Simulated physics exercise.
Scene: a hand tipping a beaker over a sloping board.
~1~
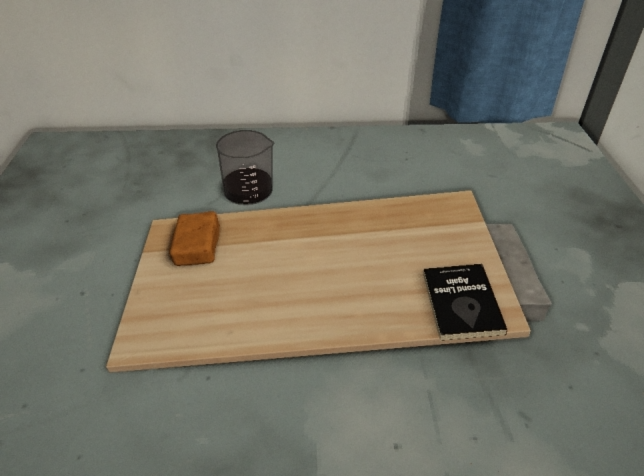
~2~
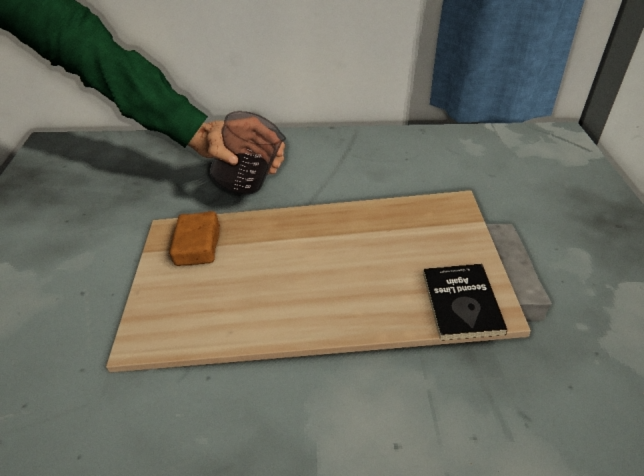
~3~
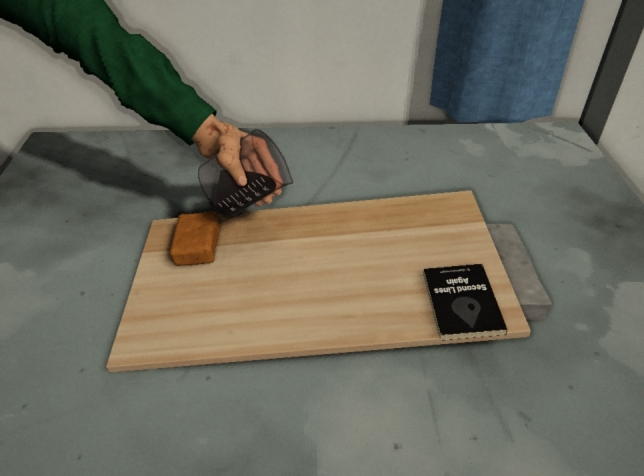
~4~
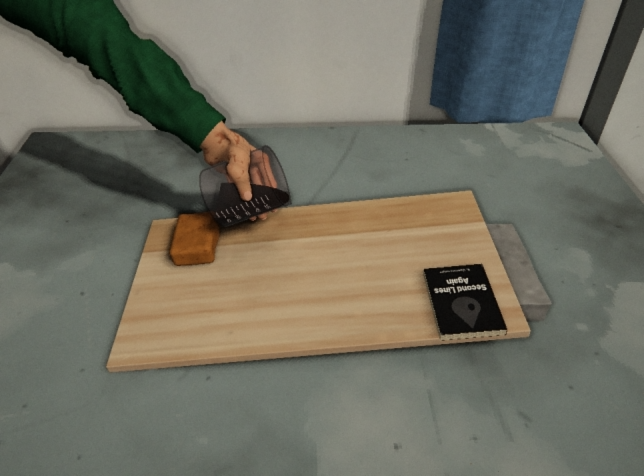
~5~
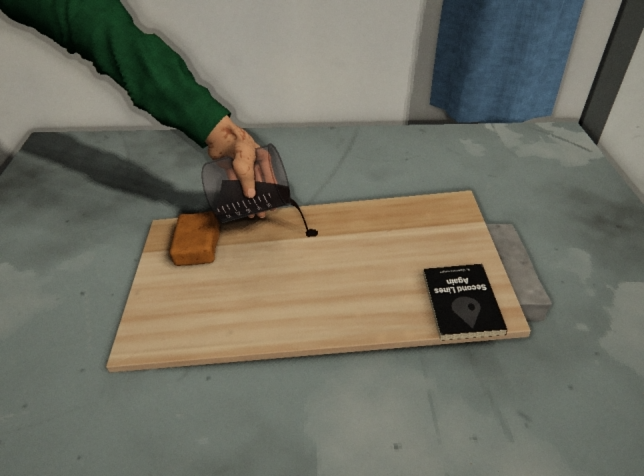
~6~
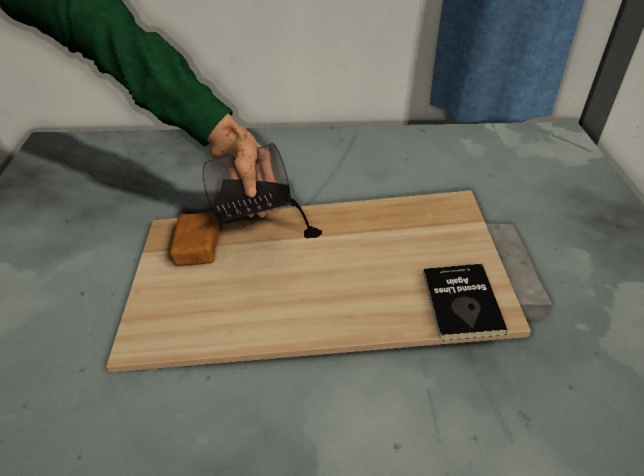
A green-sleeved arm lifting and tipping a beaker, pouring dark liquid onto a wooden board holding a bread roll and notebook.
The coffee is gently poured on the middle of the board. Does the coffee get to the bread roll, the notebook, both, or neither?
Bread roll: Reached; notebook: Not reached.
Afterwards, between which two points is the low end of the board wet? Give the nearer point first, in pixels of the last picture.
From about (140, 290) to (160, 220).
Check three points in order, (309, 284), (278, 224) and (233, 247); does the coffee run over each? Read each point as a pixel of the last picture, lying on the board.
First spot: Missed; second: Touched; third: Touched.
Soon after, it runs down to the left; the bread roll is dry; the notebook is dry.
Later, it runs down to the left and off the end; the bread roll is wet; the notebook is dry.
In the end, it runs down to the left and off the end; the bread roll is wet; the notebook is dry.
